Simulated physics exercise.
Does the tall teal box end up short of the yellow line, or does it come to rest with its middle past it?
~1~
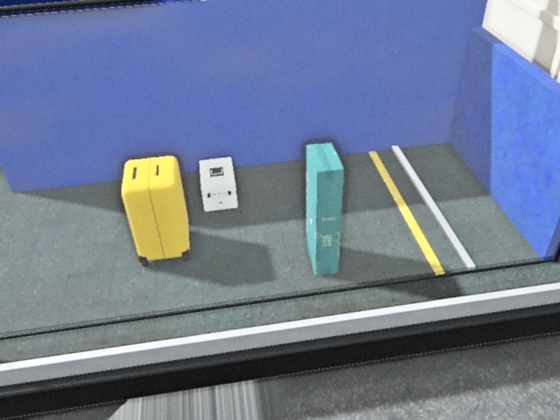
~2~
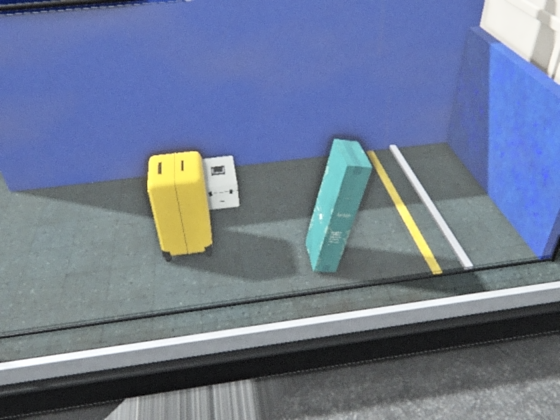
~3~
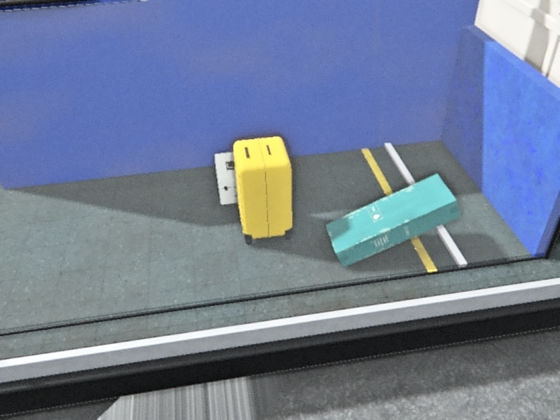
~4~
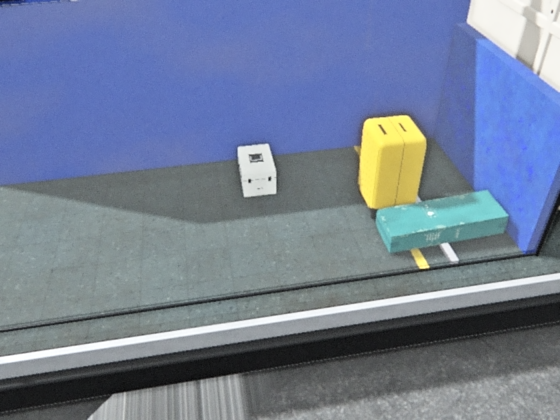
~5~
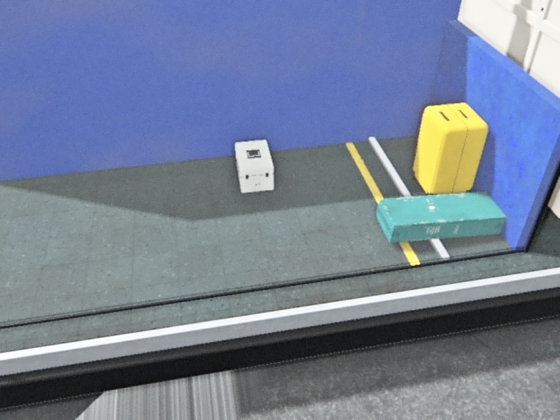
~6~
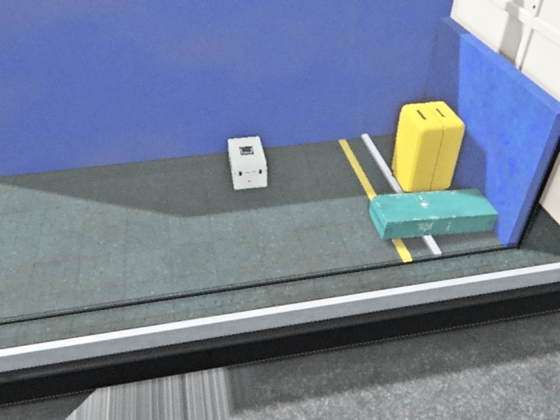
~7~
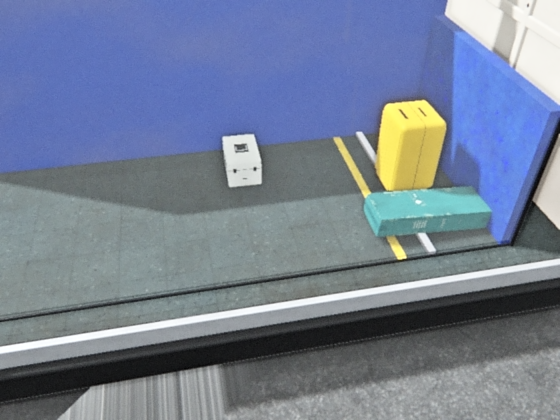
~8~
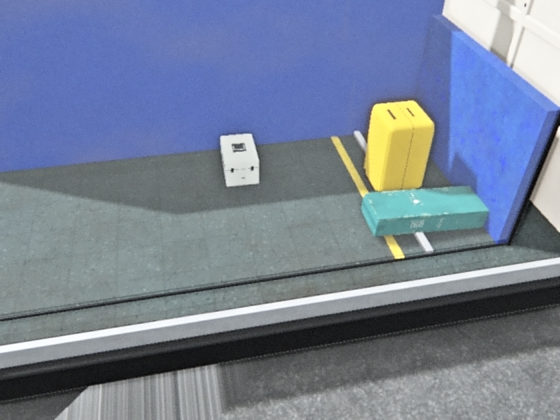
It gets past the yellow line. It topples to the right and ends lying on its side with its middle beyond the line.
